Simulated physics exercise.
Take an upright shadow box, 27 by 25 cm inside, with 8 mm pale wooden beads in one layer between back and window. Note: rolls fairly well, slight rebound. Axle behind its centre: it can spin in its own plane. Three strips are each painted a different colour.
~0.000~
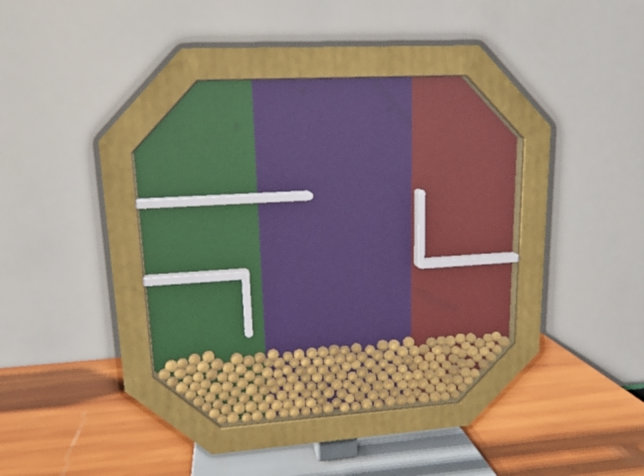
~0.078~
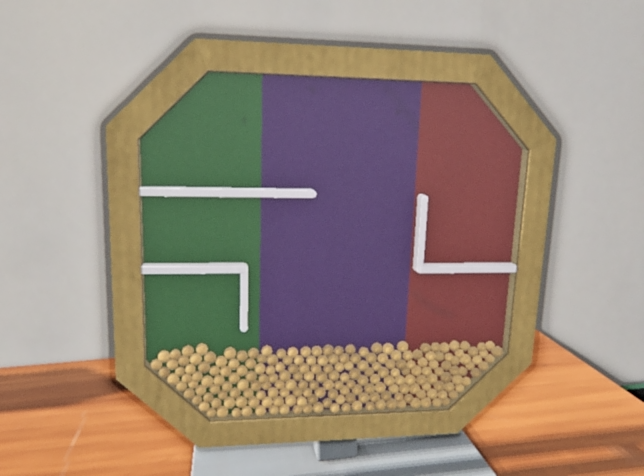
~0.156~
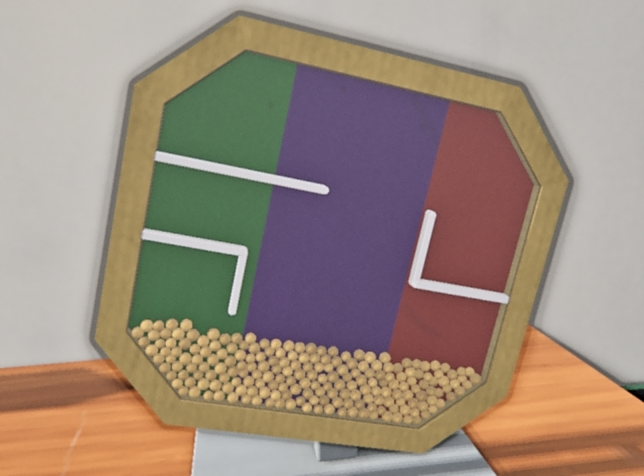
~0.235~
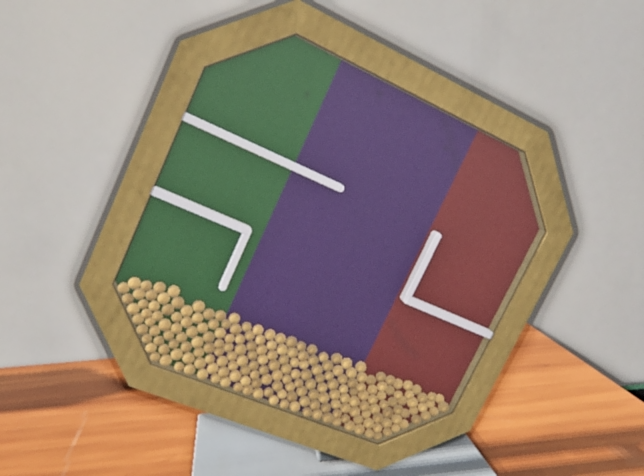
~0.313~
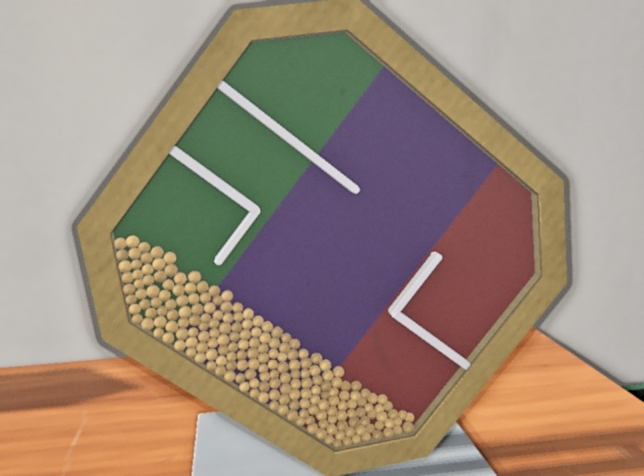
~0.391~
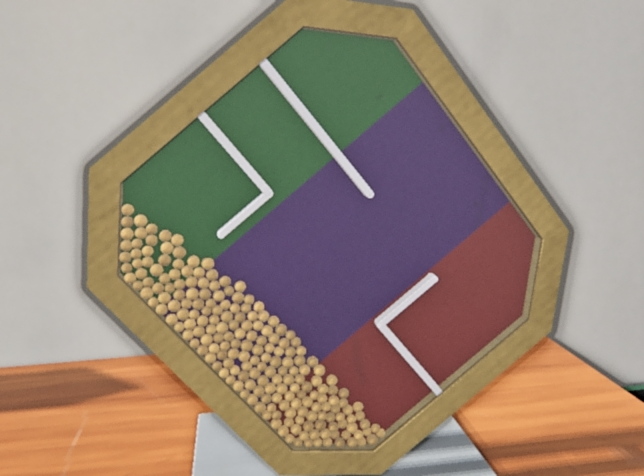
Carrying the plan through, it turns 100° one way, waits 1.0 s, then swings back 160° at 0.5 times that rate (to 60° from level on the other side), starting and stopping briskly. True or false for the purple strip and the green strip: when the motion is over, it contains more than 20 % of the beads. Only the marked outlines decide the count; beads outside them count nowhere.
Purple strip - true, green strip - true.
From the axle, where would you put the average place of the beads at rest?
About 5 cm right and 7 cm below.
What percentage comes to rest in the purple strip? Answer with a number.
Some 40 percent.
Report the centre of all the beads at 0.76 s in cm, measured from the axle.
Left by about 7 cm and below by about 6 cm.
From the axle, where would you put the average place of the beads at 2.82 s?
Some 6 cm right and 8 cm below.
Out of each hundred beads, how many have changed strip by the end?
60 per cent.
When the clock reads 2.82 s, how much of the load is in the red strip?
Roughly 75 per cent.
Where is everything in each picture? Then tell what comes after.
Level; about 200 beads; beads' middle (341, 377); highest (208, 357); red (459, 245), purple (337, 253), green (207, 262), in the first frame.
Turned 4° clockwise; beads' middle (334, 377); highest (202, 349), in the second frame.
Turned 14° clockwise; beads' middle (311, 377); highest (147, 326); wall ends (431, 214), (232, 310), (324, 190), in the third frame.
Turned 27° clockwise; beads' middle (285, 370); highest (134, 283), in the fourth frame.
Turned 39° clockwise; beads' middle (263, 359); highest (133, 242), in the fifth frame.
Turned 52° clockwise; beads' middle (252, 351); highest (128, 210); red (414, 342), purple (339, 254), green (254, 155), in the sixth frame.
After 0.76 s, it stands 100° clockwise; the beads' middle is 7 cm left of and 6 cm below the centre; red 65 %, purple 35 %.
After 2.82 s, it stands 20° clockwise; the beads' middle is 6 cm right of and 8 cm below the centre; red 75 %, purple 25 %.
After 3.87 s, it stands 60° anticlockwise; the beads' middle is 5 cm right of and 7 cm below the centre; red 15 %, purple 45 %, green 45 %.
At rest by 4.5 s, it stands 60° anticlockwise; red 15 %, purple 40 %, green 45 %.
